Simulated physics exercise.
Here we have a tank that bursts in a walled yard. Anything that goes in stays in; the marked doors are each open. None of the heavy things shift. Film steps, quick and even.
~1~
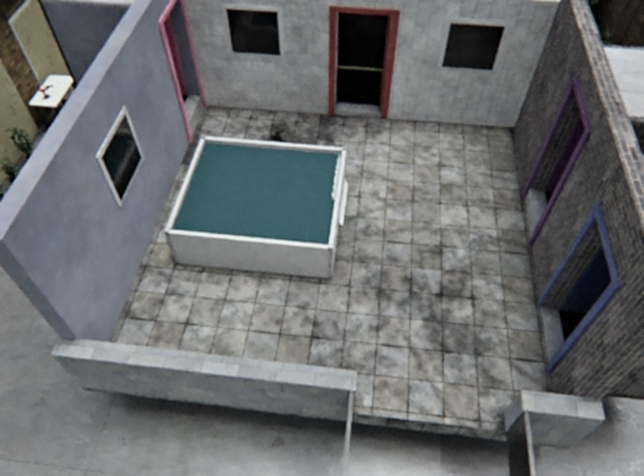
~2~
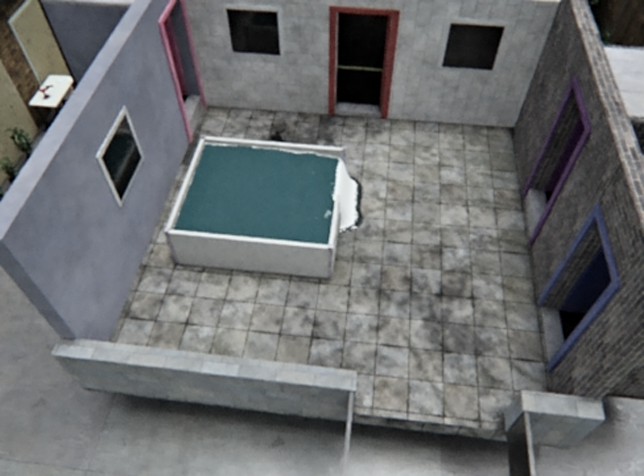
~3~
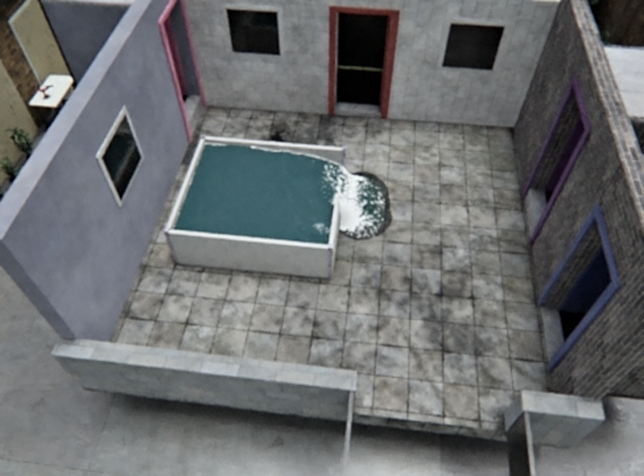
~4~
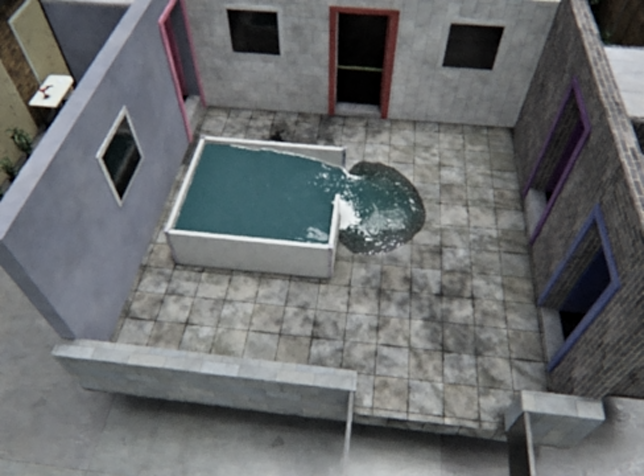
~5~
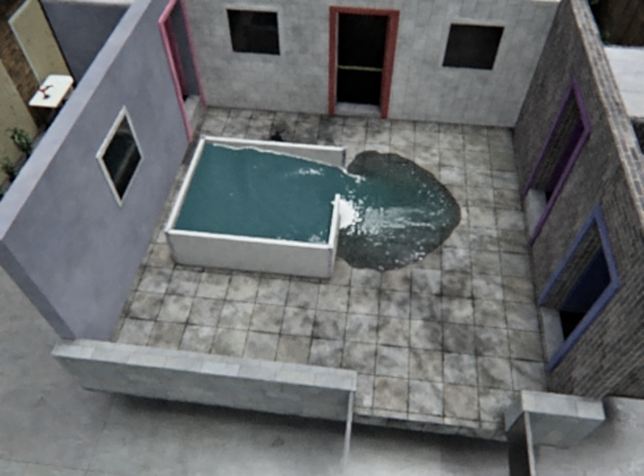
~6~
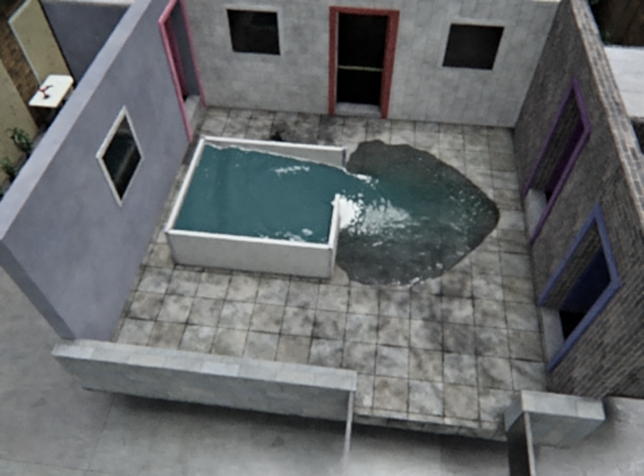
To begin with, a white-walled tank full of dark teal water stands whole and still in a tiled, walled yard. Its right side then breaks open, and water bulges out and splashes white onto the tiles. The foaming water spreads rightward in a widening dark pool across the floor.
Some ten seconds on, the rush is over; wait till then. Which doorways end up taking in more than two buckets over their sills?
One by one: Red door: At most two buckets. Blue door: Over two buckets. Pink door: At most two buckets. Purple door: At most two buckets.
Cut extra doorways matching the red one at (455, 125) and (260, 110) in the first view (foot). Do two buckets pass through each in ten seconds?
The first new door crosses the line, and the second stays below the line.
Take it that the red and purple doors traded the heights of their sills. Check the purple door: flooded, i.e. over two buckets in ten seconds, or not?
As I read it, the purple door tops the threshold.
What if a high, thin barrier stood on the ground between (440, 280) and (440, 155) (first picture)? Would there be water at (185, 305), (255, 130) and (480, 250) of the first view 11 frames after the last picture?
Results in sequence: Bone-dry / bone-dry / bone-dry.
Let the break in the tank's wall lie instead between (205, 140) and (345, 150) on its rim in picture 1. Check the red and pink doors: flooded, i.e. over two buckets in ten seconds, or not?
The red door exceeds the limit and the pink door exceeds the limit.
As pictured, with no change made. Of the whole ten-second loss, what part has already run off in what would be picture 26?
Near 10 in a hundred, I reckon.
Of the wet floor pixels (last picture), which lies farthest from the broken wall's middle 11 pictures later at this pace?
Approximate pixel: (551, 403).
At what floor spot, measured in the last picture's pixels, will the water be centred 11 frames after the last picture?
Close to (348, 213).
A moment on, water covers 35 % of the floor; the red door not reached, the blue door not reached, the pink door not reached, the purple door wet at the sill, nothing in.
Next, water covers 40 % of the floor; the red door wet at the sill, nothing in, the blue door under two buckets in, the pink door not reached, the purple door wet at the sill, nothing in.
Then, water covers 45 % of the floor; the red door wet at the sill, nothing in, the blue door over two buckets in, the pink door not reached, the purple door wet at the sill, nothing in.
Later, water covers 80 % of the floor; the red door wet at the sill, nothing in, the blue door over two buckets in, the pink door wet at the sill, nothing in, the purple door under two buckets in.
In the end, water covers 95 % of the floor; the red door wet at the sill, nothing in, the blue door far over two buckets in, the pink door wet at the sill, nothing in, the purple door under two buckets in.
